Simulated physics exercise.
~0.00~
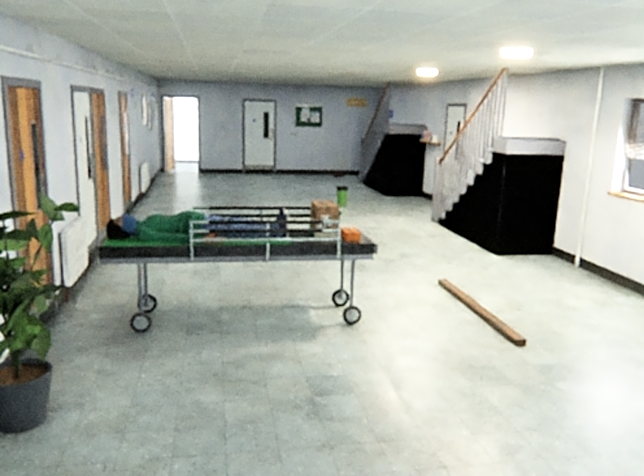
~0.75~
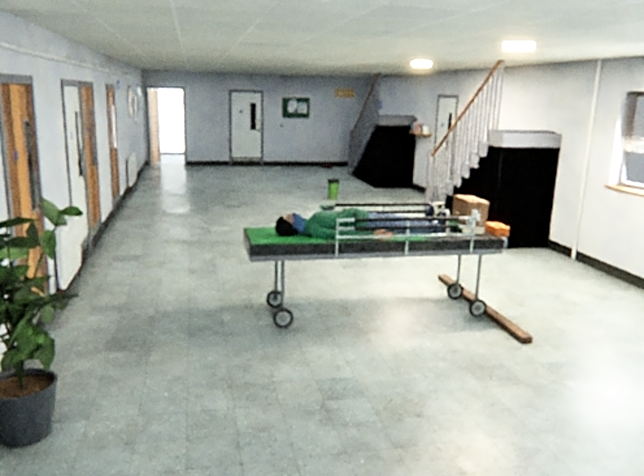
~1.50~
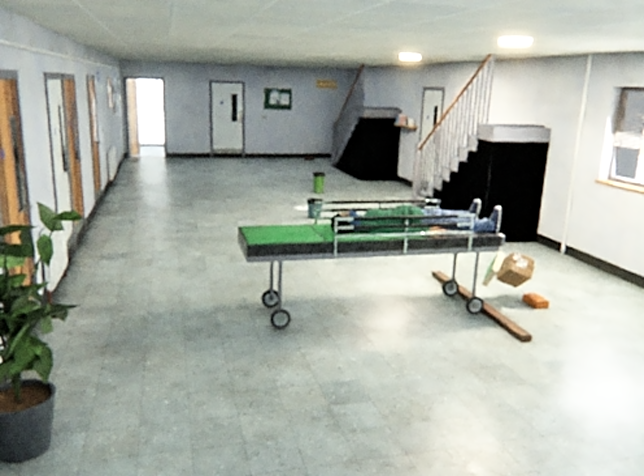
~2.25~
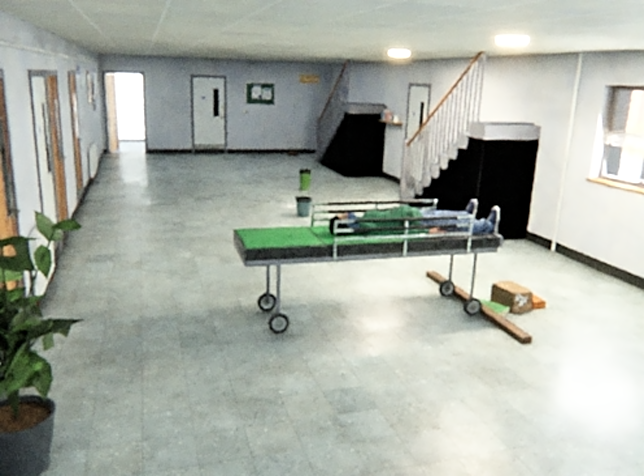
To begin with, a person lies on a wheeled gurney in a wide hall with stairs, with a brown boxy item, an orange box and a green folder near the foot end. The gurney rolls right towards a wooden sill lying across the floor, while the view drifts slightly sideways. It stops at the sill and stays level, but the person slides farther right along the green bed. The loose items tumble off the foot end, turning as they drop. Finally, all three rest on the floor beyond the sill, while the person remains on the gurney, left ankle short of the end.
